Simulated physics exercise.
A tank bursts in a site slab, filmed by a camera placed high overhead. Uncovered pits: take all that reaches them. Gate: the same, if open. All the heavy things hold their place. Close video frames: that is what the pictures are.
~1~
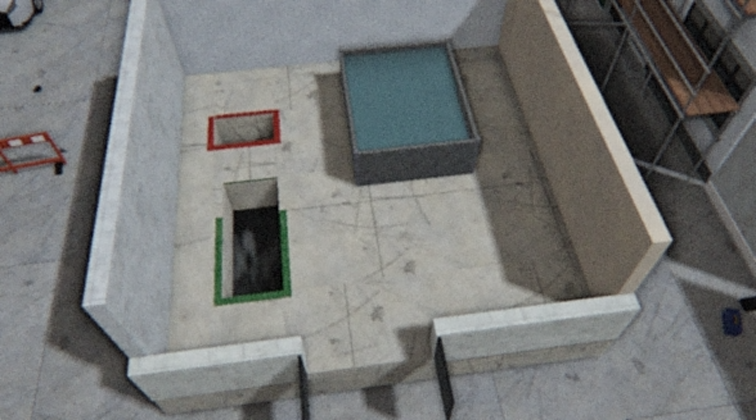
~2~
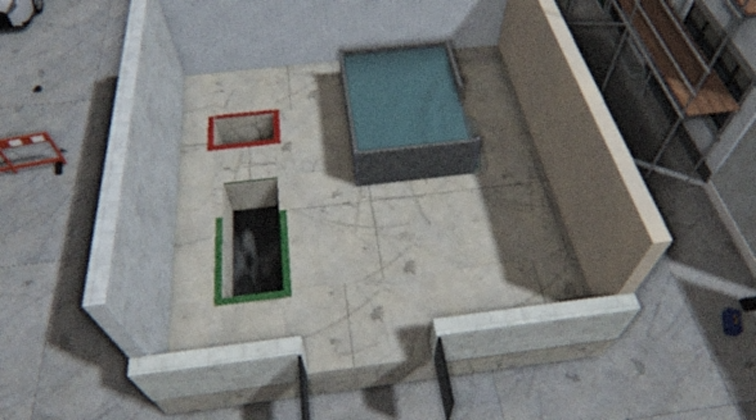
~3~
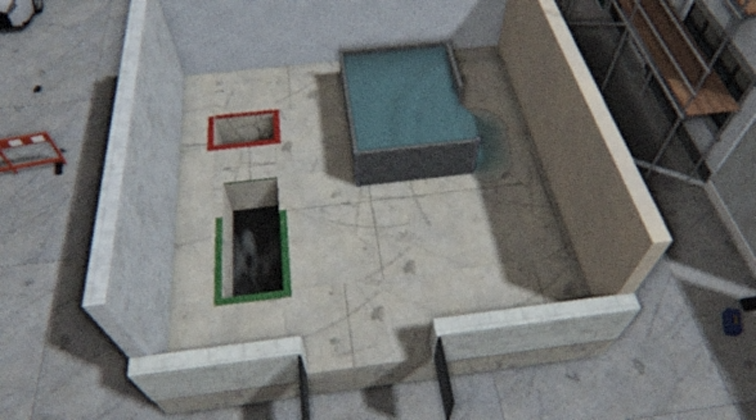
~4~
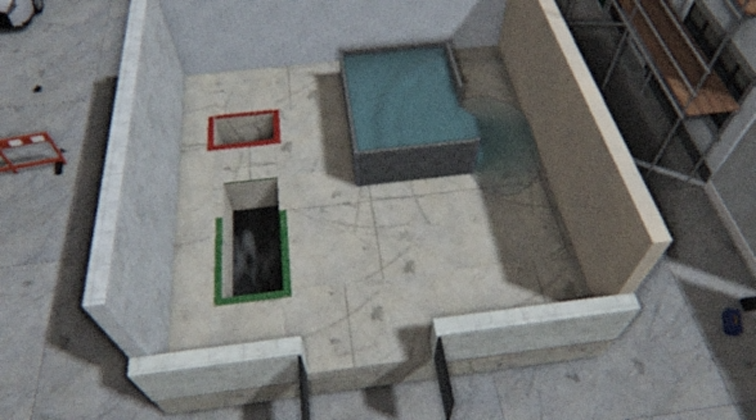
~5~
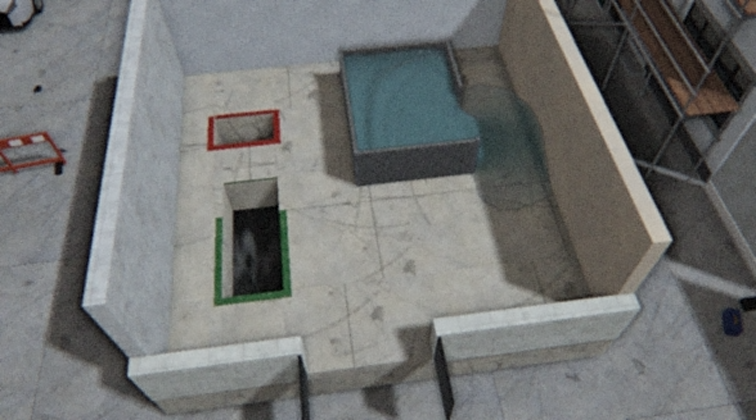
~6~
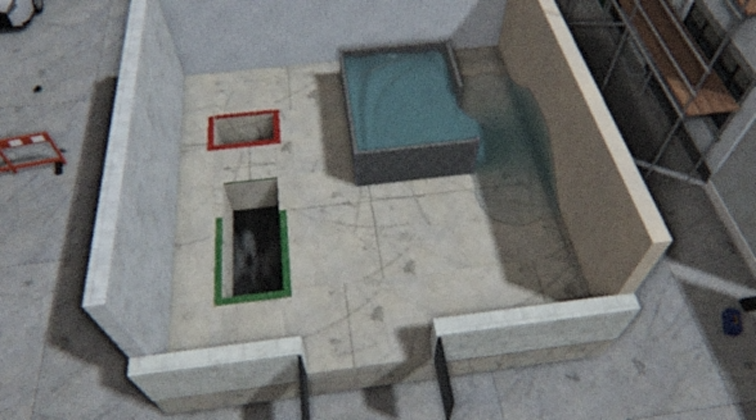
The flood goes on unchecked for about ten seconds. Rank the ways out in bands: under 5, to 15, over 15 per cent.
At the end, the gate will be a middling outlet at five to fifteen per cent. The red pit will be a middling outlet at five to fifteen per cent. The green pit will be a major outlet past fifteen per cent.
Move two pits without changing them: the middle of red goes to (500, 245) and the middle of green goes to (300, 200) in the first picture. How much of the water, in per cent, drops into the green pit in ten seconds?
So the green pit ends up with 10 in a hundred.
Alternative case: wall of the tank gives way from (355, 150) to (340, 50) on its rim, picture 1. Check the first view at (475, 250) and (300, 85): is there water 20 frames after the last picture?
The first ends up unsoaked, the second ends up soaked.
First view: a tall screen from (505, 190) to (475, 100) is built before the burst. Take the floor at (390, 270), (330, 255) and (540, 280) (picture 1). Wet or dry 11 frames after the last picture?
Result, listed order: Spot 1 reached by the flood, spot 2 kept clear of the flood, spot 3 reached by the flood.
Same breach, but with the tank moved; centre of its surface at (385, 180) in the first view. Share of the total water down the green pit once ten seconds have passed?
So the green pit gets 15 in a hundred.
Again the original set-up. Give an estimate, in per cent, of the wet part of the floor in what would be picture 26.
About 60 in a hundred.
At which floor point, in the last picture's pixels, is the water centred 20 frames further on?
I'd put it at around (441, 155).
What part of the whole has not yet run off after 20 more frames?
Some 100 per cent has not gone.
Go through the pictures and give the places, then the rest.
In the first frame, the water tank at (405, 96) is whole and still.
In the second frame, the front is at a hidden place, out from the gap at (464, 133).
In the third frame, the front is at (495, 118), out from the gap at (463, 135).
In the fourth frame, water pours out at (463, 137) and has run to (523, 115).
In the fifth frame, the front is at (514, 92), out from the gap at (463, 137).
In the sixth frame, water pours out at (463, 137) and has run to (559, 211).
A moment on, water covers 20 % of the floor; the gate 0 %, the red pit 0 %, the green pit 0 %.
Next, water covers 30 % of the floor; the gate 0 %, the red pit 0 %, the green pit 0 %.
Then, water covers 60 % of the floor; the gate 1 %, the red pit 0 %, the green pit 0 %.
Later, water covers 85 % of the floor; the gate 4 %, the red pit 2 %, the green pit 7 %.
In the end, water covers 95 % of the floor; the gate 7 %, the red pit 9 %, the green pit 25 %.
